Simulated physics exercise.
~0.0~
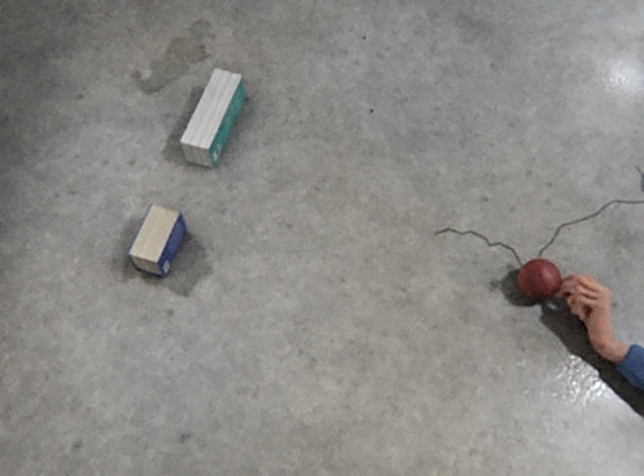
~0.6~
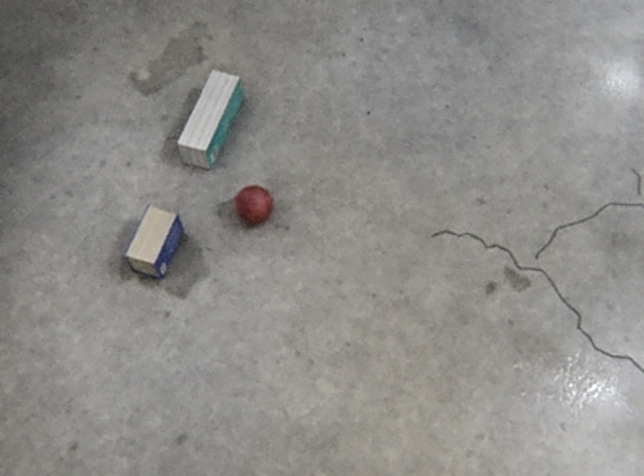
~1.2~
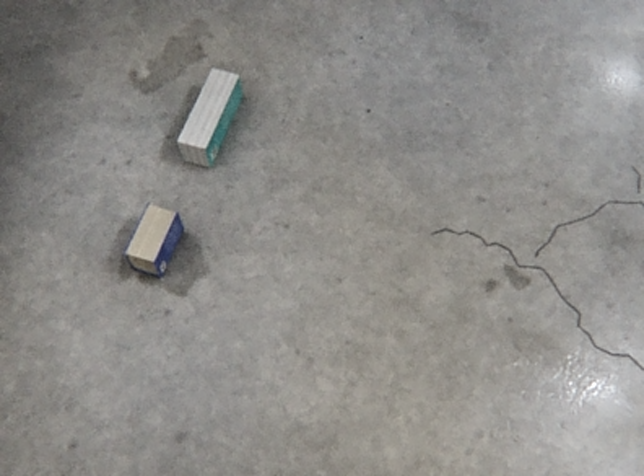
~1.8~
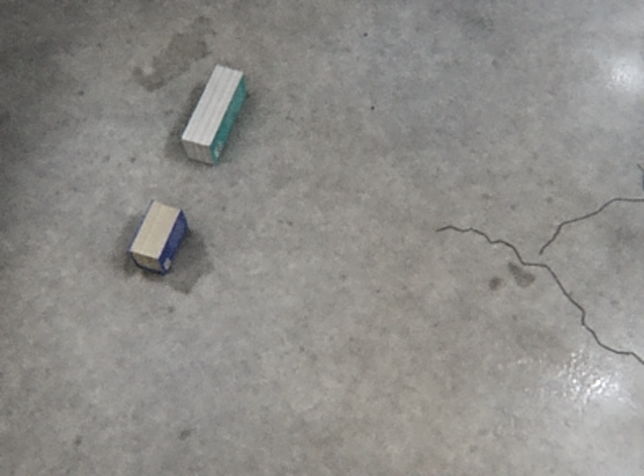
A red ball sits at the right on a cracked grey concrete floor, with a hand in a blue sleeve touching it. Toward the upper left, a turquoise book and a smaller blue book lie apart, leaving a gap between them. The hand lets go and draws out of view as the ball rolls left and slightly upward, nearing the opening. The ball carries on through the gap and out of sight. Both books stay in their places, and the floor around them is left empty, with the view swaying slightly.
